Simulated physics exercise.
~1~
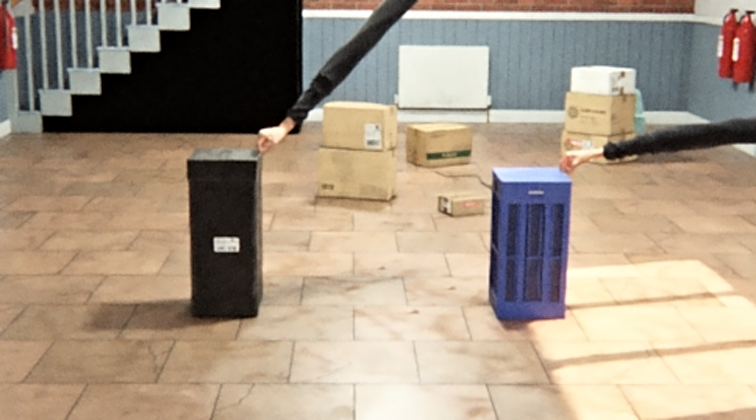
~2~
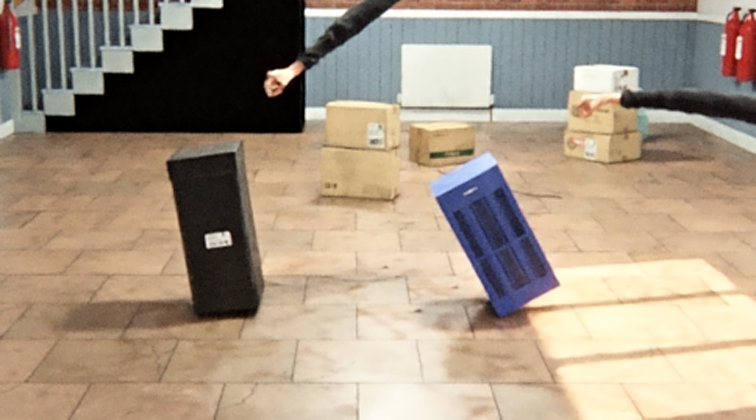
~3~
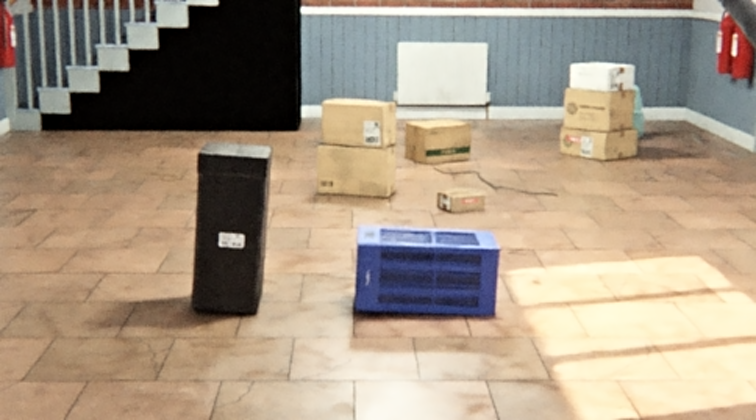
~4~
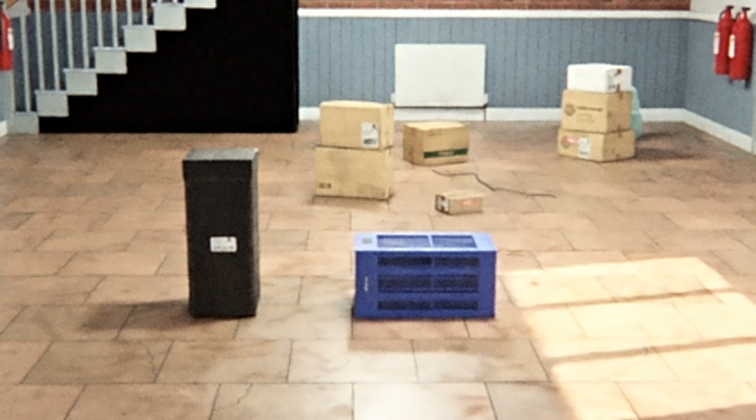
At first, a tall black box and a tall blue crate stand upright on a tiled floor, with a hand reaching in to the top of each. The hands shove them toward the left, then let go and draw back. The black box tips only slightly, while the blue crate leans steeply to the left. The crate keeps going and topples onto its side, as the black box rocks back the other way. In the end, the blue crate lies still on its side, and the black box settles upright on its base.
